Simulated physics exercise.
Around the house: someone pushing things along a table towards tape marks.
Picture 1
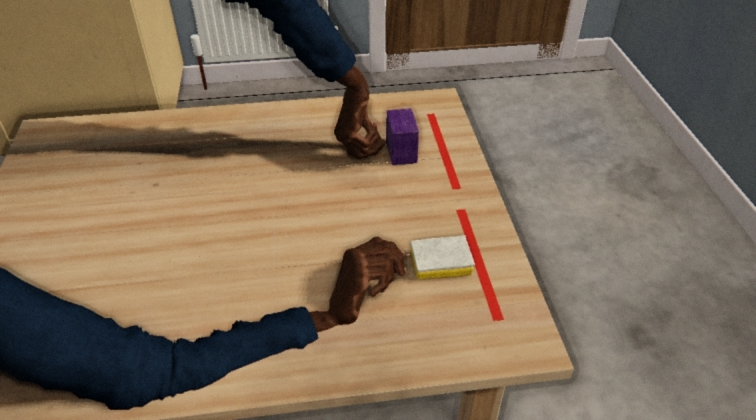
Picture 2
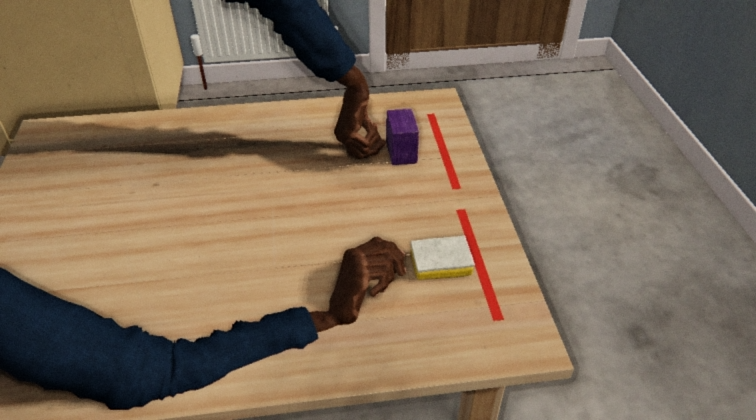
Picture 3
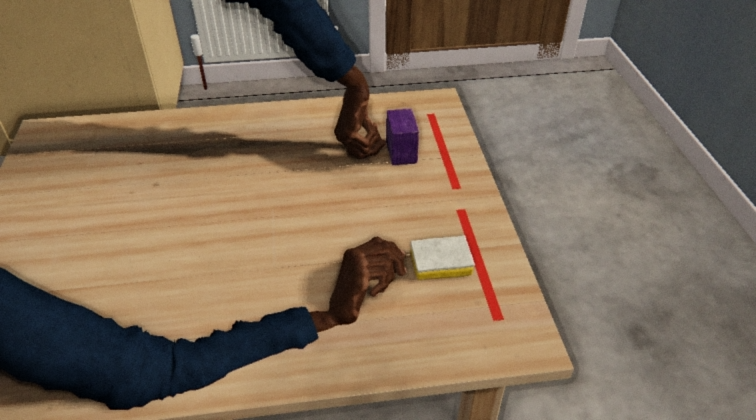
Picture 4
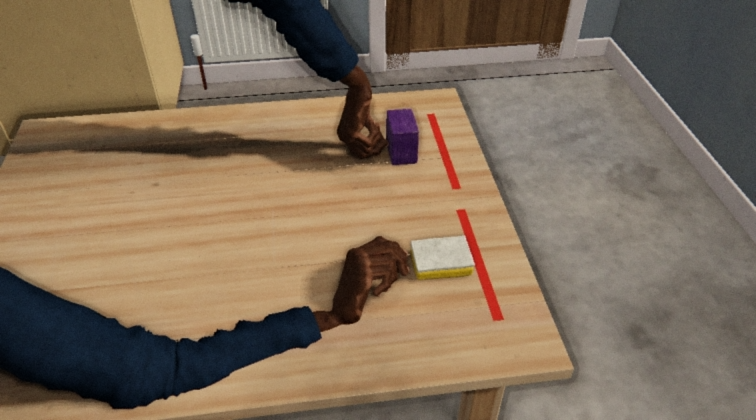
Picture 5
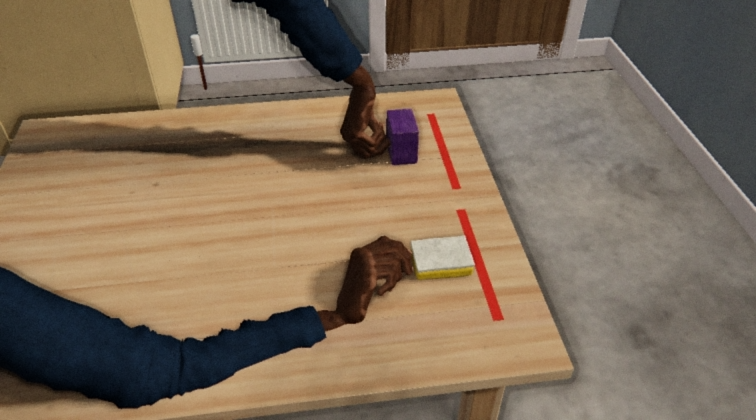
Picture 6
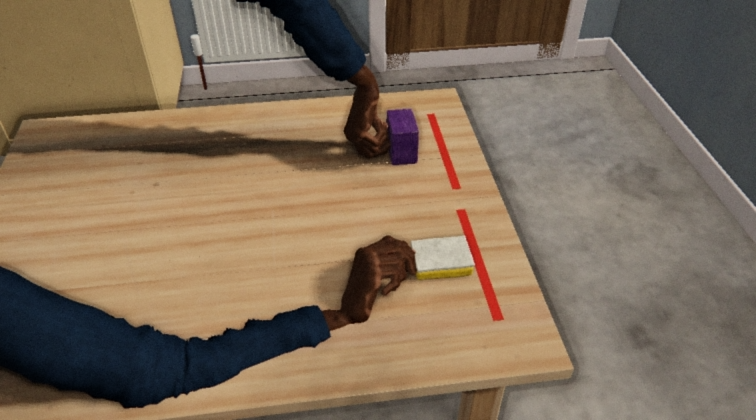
The clip opens on a wooden table where two dark-sleeved arms reach in, one hand behind a purple block and the other behind a white-and-yellow sponge, near red tape marks. The hands then edge very slightly right, closing in on the objects, while the block and sponge show almost no movement.
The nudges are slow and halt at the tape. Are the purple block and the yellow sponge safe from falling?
The purple block is still on the table, the yellow sponge is still on the table.
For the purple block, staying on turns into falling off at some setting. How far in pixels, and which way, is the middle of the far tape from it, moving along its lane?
About 20 pixels right.
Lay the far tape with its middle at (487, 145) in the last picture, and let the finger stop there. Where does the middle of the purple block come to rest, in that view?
Resting at (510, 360).
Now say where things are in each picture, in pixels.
The first picture shows purple block (402, 137); yellow sponge (441, 258).
The second picture shows yellow sponge (441, 258).
The third picture shows purple block (402, 137).
The fourth picture shows yellow sponge (441, 258).
The fifth picture shows purple block (402, 137).
The sixth picture shows purple block (402, 137); yellow sponge (441, 258).
Then, 0.46 s after the last picture, purple block moved about its own width near (426, 135); yellow sponge moved a little near (471, 255).
At rest, the purple block stays on the table, near (461, 132); the yellow sponge stays on the table, near (511, 251).
